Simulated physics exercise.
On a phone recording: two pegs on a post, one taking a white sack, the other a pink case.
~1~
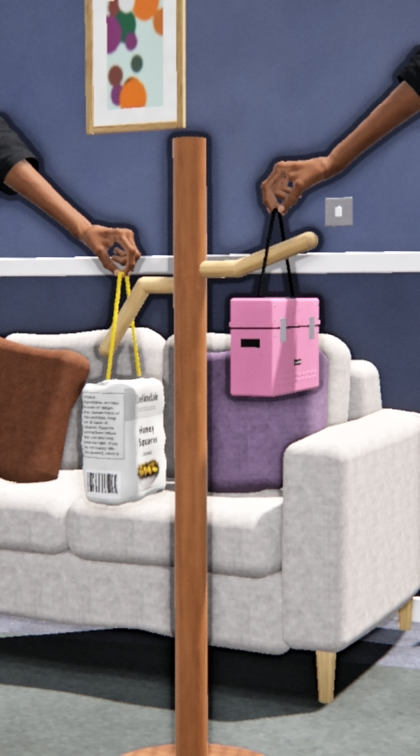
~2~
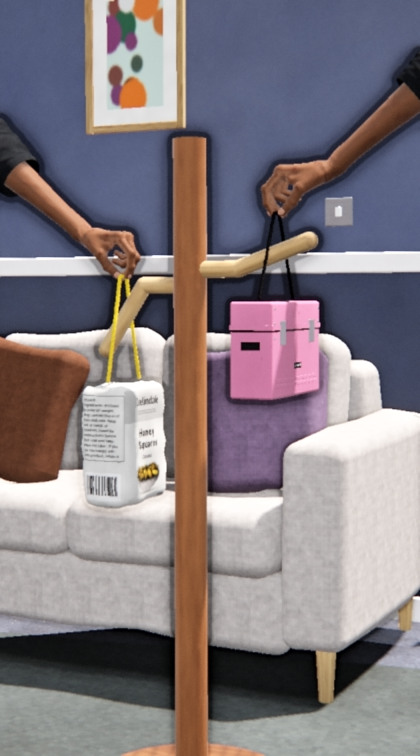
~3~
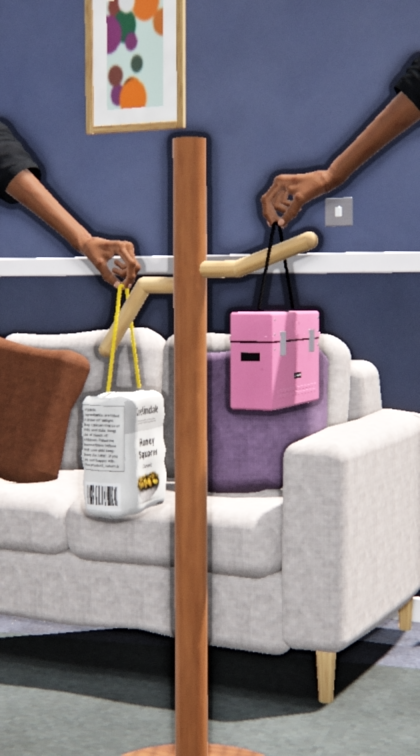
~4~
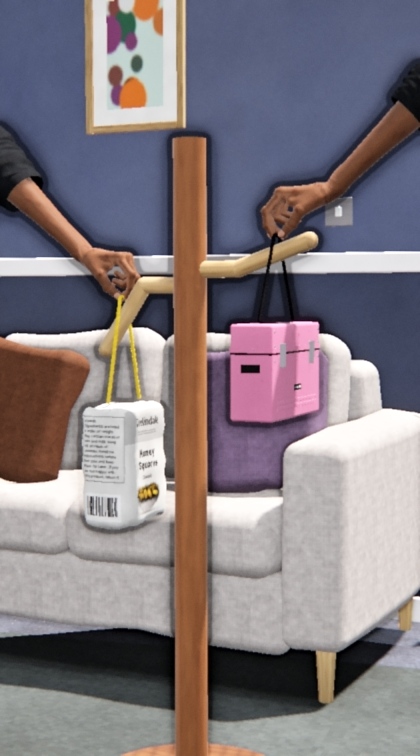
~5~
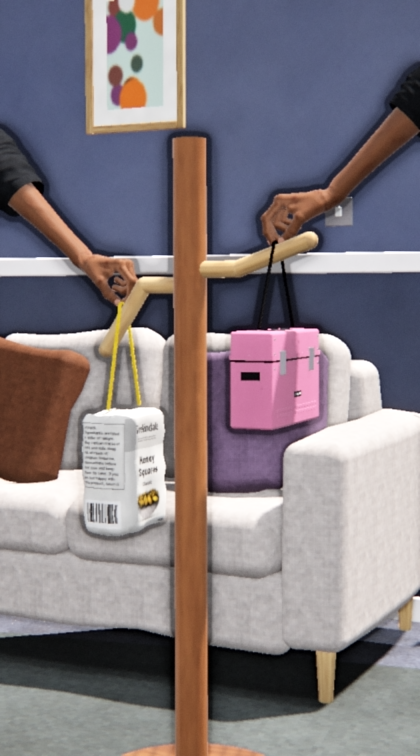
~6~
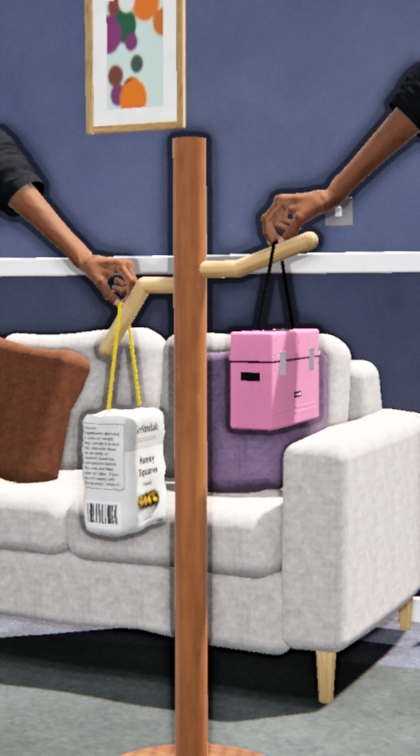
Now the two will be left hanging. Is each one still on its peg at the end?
The white sack falls down; the pink case stays up.
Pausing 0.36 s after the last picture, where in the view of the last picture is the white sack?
Near (126, 686) at that point.
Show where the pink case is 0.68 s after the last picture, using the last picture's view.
You'd spot it close to (241, 389) then.
Then, 0.36 s after the last picture, white sack on the floor near (126, 686); pink case hanging near (269, 383).
Then, 0.68 s after the last picture, white sack on the floor near (200, 742); pink case hanging near (241, 389).
At rest, white sack on the floor; pink case hanging near (238, 393). The white sack slips off its peg and the pink case holds on.
